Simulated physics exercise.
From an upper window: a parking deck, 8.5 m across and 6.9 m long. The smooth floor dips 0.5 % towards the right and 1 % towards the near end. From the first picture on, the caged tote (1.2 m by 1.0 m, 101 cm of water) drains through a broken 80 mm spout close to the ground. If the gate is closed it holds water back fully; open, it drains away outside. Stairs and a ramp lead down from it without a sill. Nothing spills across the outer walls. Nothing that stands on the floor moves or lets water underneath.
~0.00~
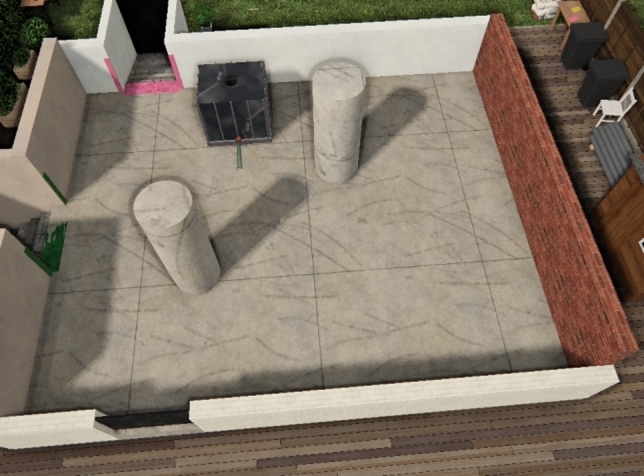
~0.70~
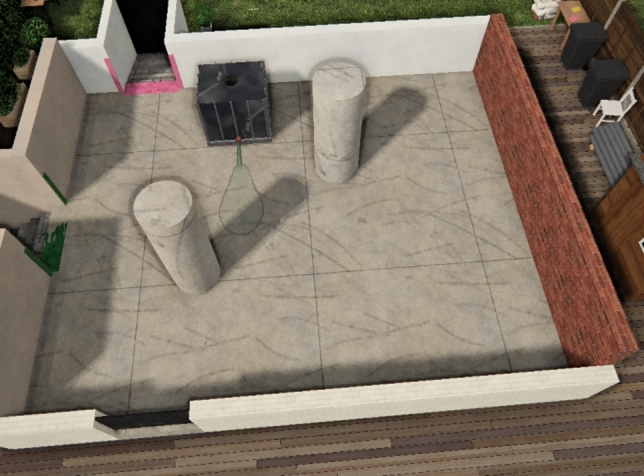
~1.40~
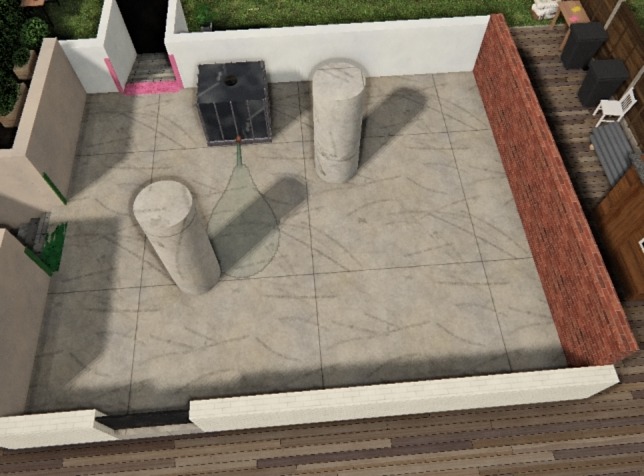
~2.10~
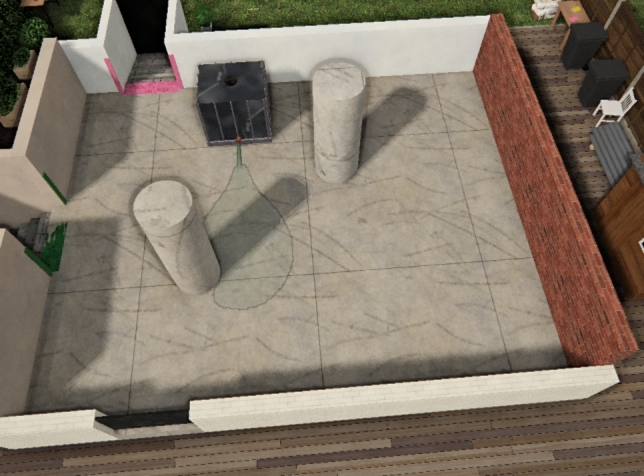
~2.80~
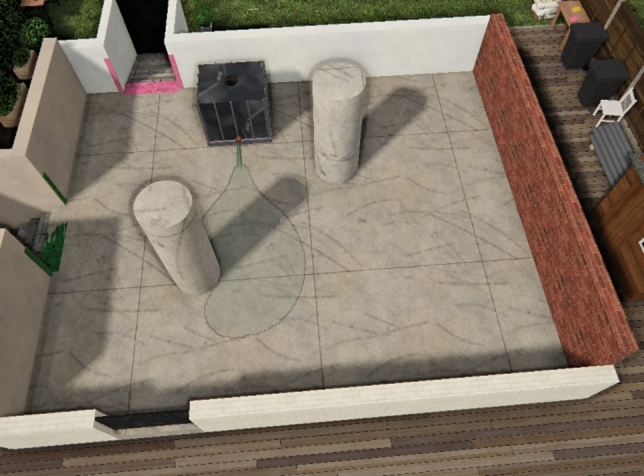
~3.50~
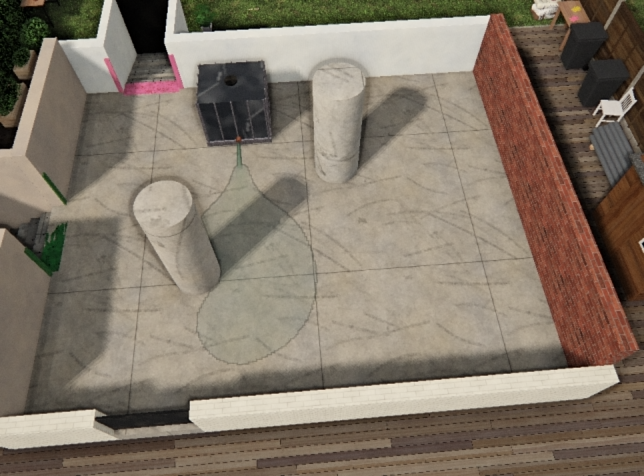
Water ran from the spout of a dark caged tank on a walled concrete deck, first in a thin streak, then spread toward the near side in a widening teardrop-shaped puddle between two pillars.
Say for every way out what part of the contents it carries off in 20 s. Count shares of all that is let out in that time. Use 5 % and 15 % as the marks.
Shares: The gateway takes less than 5 %; the flight of stairs down (marked green) takes under 5 %; the ramp down (marked pink) takes under 5 %.
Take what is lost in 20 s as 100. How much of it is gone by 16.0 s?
Some 0 per cent by then.
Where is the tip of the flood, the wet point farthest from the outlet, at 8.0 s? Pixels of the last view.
At about (413, 393).
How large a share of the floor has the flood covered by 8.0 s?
Some 20 per cent of it.
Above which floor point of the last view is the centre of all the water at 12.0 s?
Around (282, 325).
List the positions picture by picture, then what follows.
In the first frame, the jet has just started at (239, 150); the ground is still dry.
In the second frame, from the spout at (239, 150) the water has spread over 0.8 m2; its tip is at (248, 232), and it is 1.2 cm deep on average.
In the third frame, from the spout at (239, 150) the water has spread over 1.9 m2; its tip is at (252, 273), and it is 1.1 cm deep on average.
In the fourth frame, from the spout at (239, 150) the water has spread over 2.9 m2; its tip is at (256, 304), and it is 1.1 cm deep on average.
In the fifth frame, from the spout at (239, 150) the water has spread over 4.0 m2; its tip is at (256, 332), and it is 1.1 cm deep on average.
In the sixth frame, from the spout at (239, 150) the water has spread over 5.1 m2; its tip is at (261, 356), and it is 1.0 cm deep on average.
After 5.0 s water covers 15 % of the floor and is deepest (4 cm) near (218, 254); gone so far, the gateway 0 %, the flight of stairs down (marked green) 0 %, the ramp down (marked pink) 0 %.
After 8.0 s water covers 20 % of the floor and is deepest (4 cm) near (218, 254); gone so far, the gateway 0 %, the flight of stairs down (marked green) 0 %, the ramp down (marked pink) 0 %.
After 12.0 s water covers 25 % of the floor and is deepest (4 cm) near (218, 254); gone so far, the gateway 0 %, the flight of stairs down (marked green) 0 %, the ramp down (marked pink) 0 %.
After 16.0 s water covers 30 % of the floor and is deepest (4 cm) near (571, 380); gone so far, the gateway 0 %, the flight of stairs down (marked green) 0 %, the ramp down (marked pink) 0 %.
After 20.0 s water covers 35 % of the floor and is deepest (4 cm) near (571, 380); gone so far, the gateway 0 %, the flight of stairs down (marked green) 0 %, the ramp down (marked pink) 0 %.
